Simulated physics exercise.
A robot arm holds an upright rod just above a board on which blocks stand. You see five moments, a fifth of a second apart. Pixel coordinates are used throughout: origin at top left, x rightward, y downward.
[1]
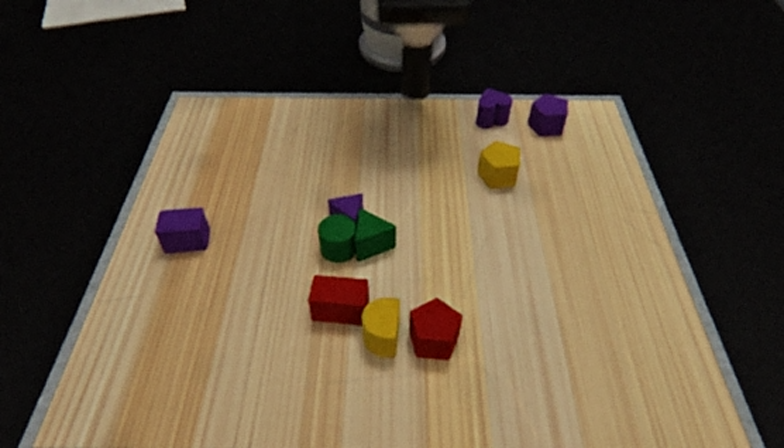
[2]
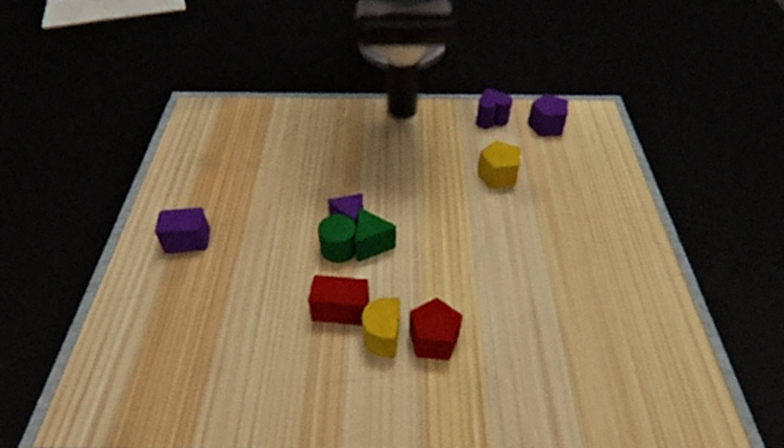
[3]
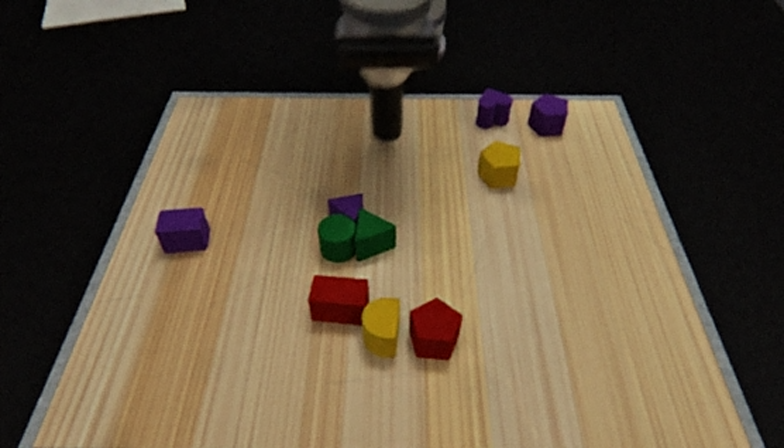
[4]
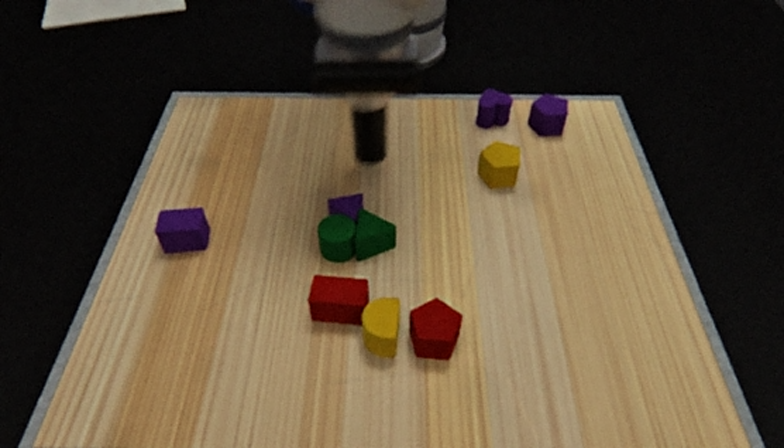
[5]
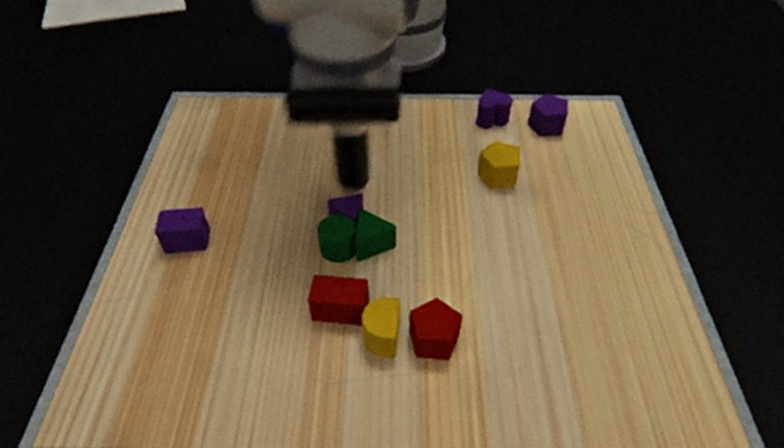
A robot arm holding a dark upright rod moves in from the far edge of a wooden board scattered with red, yellow, green and purple blocks. It travels steadily nearer and slightly left, until the rod is just behind the small purple triangle beside two green blocks, while every block stays still.
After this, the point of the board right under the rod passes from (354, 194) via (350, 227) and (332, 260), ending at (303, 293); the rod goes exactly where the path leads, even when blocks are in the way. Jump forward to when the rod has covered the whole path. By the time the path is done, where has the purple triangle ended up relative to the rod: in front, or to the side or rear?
In the end it is beside or behind the rod.
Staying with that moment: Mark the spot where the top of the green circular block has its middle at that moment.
For the centre of its top, I'd go with (290, 307).
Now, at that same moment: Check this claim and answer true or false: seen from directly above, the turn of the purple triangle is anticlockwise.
True
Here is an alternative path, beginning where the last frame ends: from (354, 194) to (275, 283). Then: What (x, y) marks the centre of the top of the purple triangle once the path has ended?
I'd say the purple triangle ends with its top centre at (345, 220).
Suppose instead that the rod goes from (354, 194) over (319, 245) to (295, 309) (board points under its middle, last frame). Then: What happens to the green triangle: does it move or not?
By the end it has moved.
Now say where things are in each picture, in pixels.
The first picture shows lower end of the rod at (416, 92), tops of blocks, green circular block at (337, 227), red oblong at (338, 289), purple triangle at (348, 204), green triangle at (371, 224).
The second picture shows rod at (402, 111), blocks as before.
The third picture shows rod at (387, 132), blocks as before.
The fourth picture shows rod at (371, 155), blocks as before.
The fifth picture shows rod at (353, 179), green circular block at (337, 227), red oblong at (338, 289), purple triangle at (348, 204), green triangle at (371, 224).
On the path given first. One third of the way, rod at (348, 212); green circular block at (328, 245); purple triangle at (351, 228); green triangle at (377, 227).
Two thirds of the way, rod at (329, 246); green circular block at (315, 269); red oblong at (335, 295), turned 25° anticlockwise; purple triangle at (355, 256), turned 15° anticlockwise; green triangle at (380, 229).
At the end, rod at (300, 279); green circular block at (290, 307); red oblong at (336, 307), turned 65° anticlockwise; purple triangle at (352, 259), turned 35° anticlockwise; green triangle at (380, 229).
